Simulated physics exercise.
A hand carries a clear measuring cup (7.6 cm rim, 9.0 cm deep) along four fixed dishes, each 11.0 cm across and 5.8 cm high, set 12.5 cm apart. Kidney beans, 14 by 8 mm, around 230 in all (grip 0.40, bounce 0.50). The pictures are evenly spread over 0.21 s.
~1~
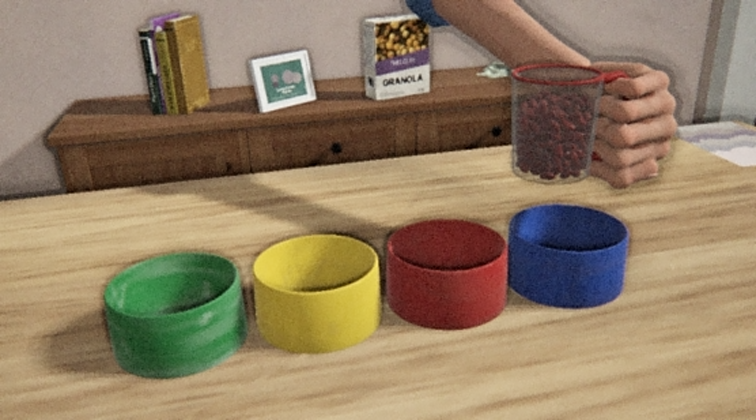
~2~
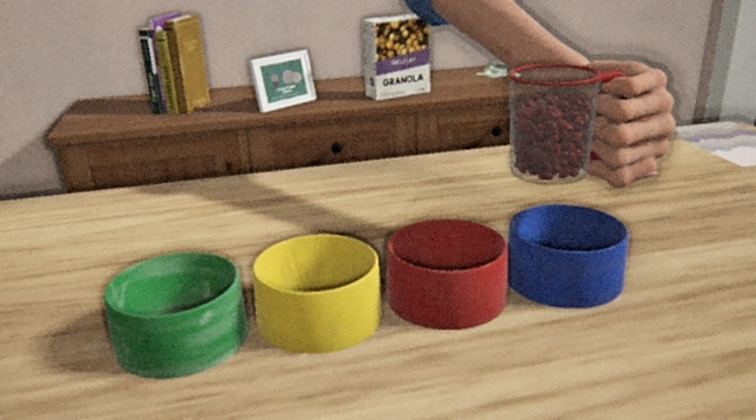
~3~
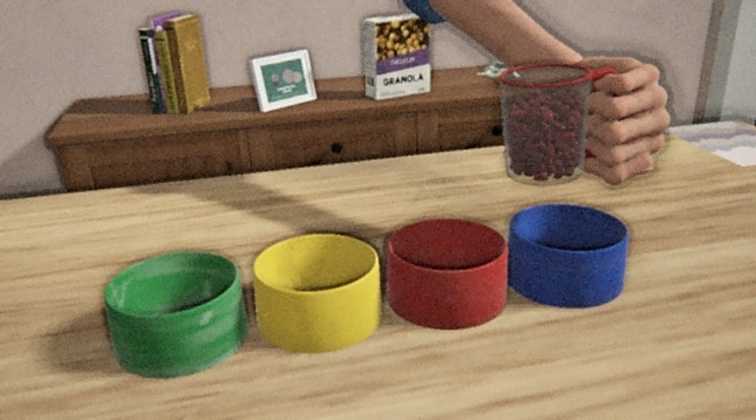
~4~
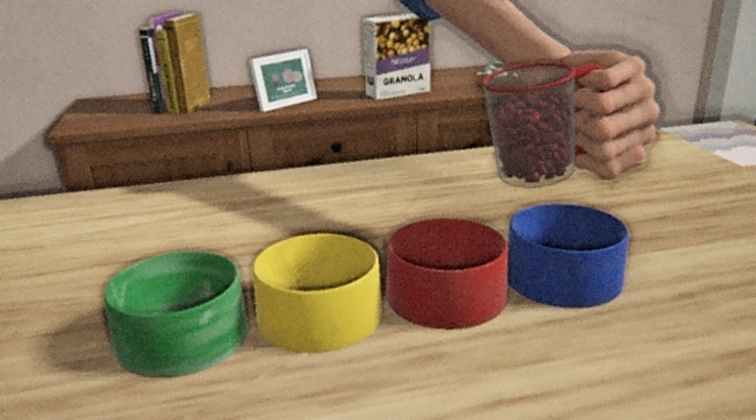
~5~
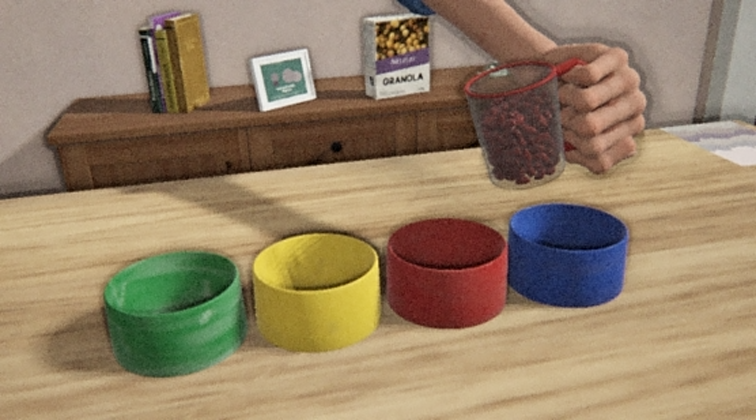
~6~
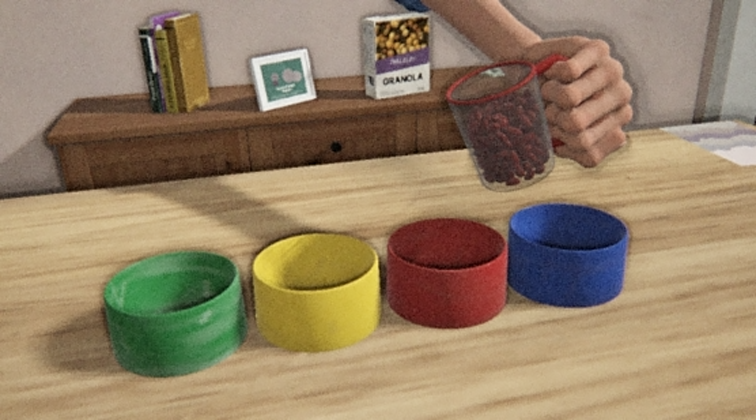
Hand holding a clear measuring cup of dark red beans above four coloured dishes, moving slightly left and gradually tilting it leftward.
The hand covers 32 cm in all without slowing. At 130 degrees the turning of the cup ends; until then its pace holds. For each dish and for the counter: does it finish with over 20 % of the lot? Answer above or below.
Red: Below, blue: Below, green: Above, yellow: Below, counter: Below.
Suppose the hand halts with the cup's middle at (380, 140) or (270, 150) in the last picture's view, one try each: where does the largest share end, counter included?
The winner: Yellow; green.
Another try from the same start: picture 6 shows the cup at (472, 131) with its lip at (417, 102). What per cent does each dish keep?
Red 0; blue 0; green 90; yellow 0.
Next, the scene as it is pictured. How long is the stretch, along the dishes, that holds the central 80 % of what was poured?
Some 6 cm.
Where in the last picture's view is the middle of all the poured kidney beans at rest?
Near (165, 319).
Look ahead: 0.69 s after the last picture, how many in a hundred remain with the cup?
Some 90 per cent of the load.
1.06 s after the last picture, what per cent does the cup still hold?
Some 0 per cent of the load.
Then, 0.41 s after the last picture, tilt 73 degrees; cup holds 100 %.
Then, 0.69 s after the last picture, tilt 109 degrees; cup holds 90 %, green 5 %.
Then, 1.06 s after the last picture, tilt 130 degrees; cup holds 0 %, green 100 %.
In the end, red 0 %, blue 0 %, green 100 %, yellow 0 %, counter 0 %.
